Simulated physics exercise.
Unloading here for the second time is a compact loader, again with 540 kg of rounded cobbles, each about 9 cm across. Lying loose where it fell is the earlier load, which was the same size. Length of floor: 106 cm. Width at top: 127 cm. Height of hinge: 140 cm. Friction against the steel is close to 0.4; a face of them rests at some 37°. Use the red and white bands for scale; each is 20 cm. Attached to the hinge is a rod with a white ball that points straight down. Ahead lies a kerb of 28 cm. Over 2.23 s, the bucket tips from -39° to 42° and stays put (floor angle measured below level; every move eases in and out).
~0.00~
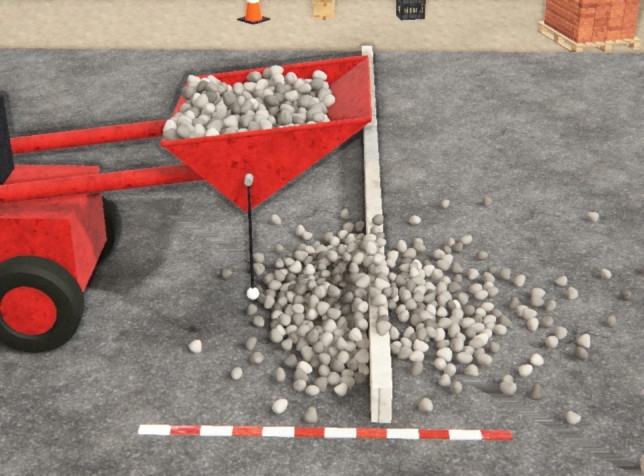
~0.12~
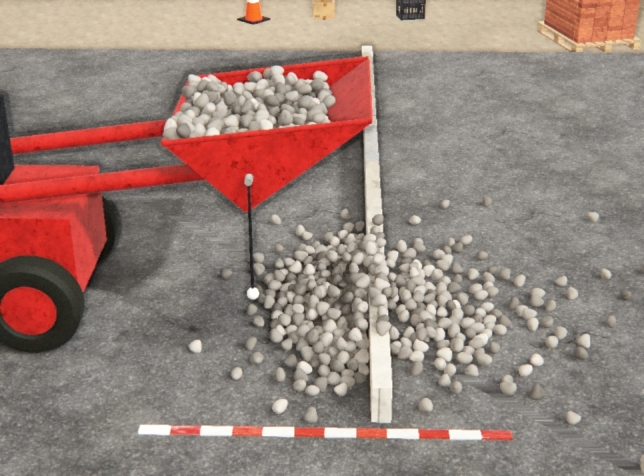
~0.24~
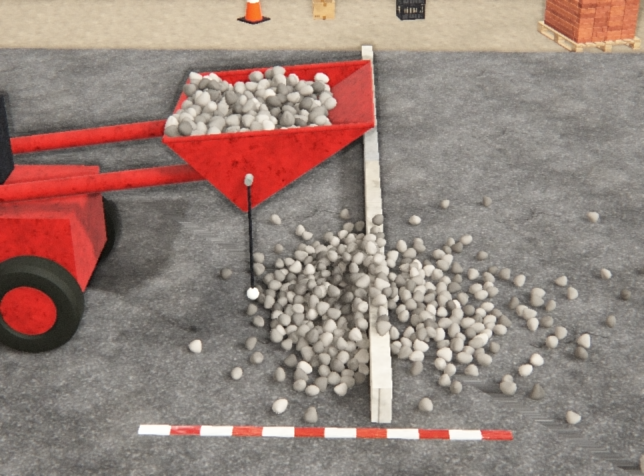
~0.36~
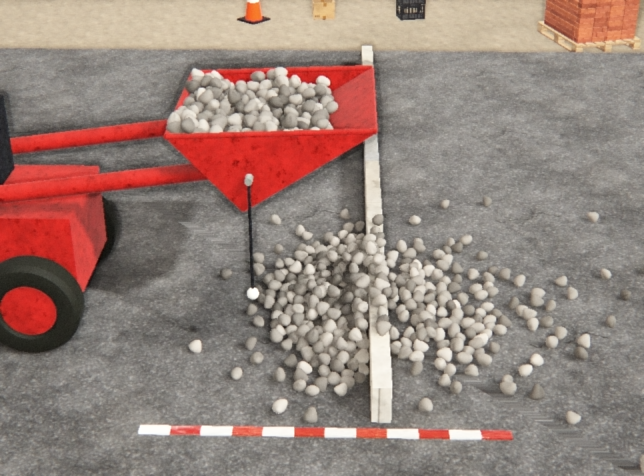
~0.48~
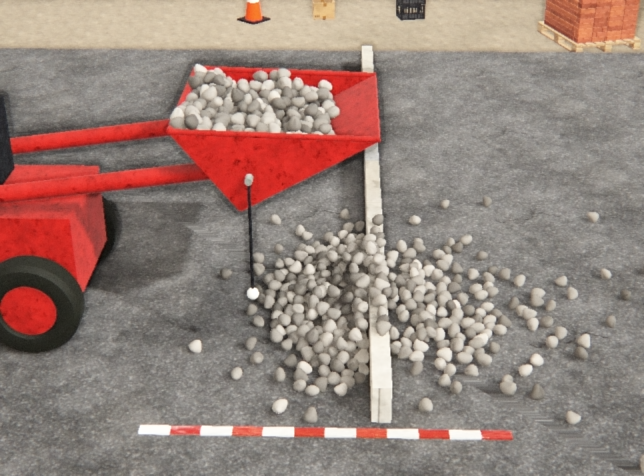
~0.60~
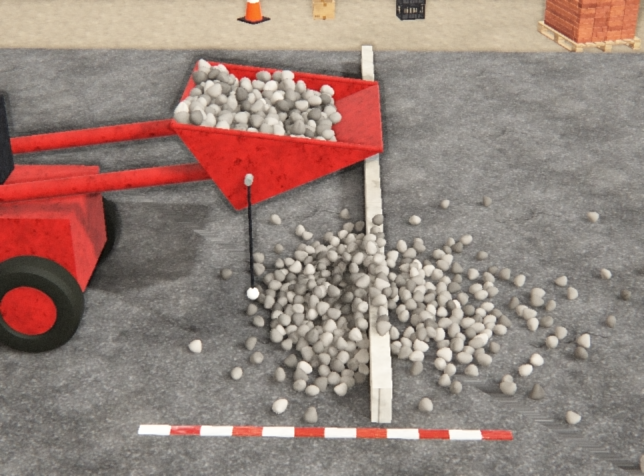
On a grey paved yard, a red loader held a bucket of rounded stones above a loose pile lying across a pale kerb, then slowly tilted the bucket's front edge downward, the stones shifting slightly.
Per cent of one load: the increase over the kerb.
67 percent.
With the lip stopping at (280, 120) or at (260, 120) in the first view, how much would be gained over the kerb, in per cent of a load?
Around 0 percent, then around 0 percent.
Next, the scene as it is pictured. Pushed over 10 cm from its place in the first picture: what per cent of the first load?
Around 15 in a hundred.
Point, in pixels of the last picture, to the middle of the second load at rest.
Their centre ends up near (412, 294).
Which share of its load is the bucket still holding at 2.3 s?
I'd say about 15 per cent.
After 1.7 s the floor is at 29°; in per cent of one load, 96 in the bucket, 71 on this side of the kerb, 33 over the kerb; the foremost stones are at (622, 300).
After 2.3 s the floor is at 42°; in per cent of one load, 15 in the bucket, 111 on this side of the kerb, 75 over the kerb; the foremost stones are at (622, 300).
After 2.7 s the floor is at 42°; in per cent of one load, 0 in the bucket, 105 on this side of the kerb, 95 over the kerb; the foremost stones are at (624, 297).
After 5.5 s the floor is at 42°; in per cent of one load, 0 in the bucket, 100 on this side of the kerb, 100 over the kerb; the foremost stones are at (618, 264). Net gain over the kerb, 67.
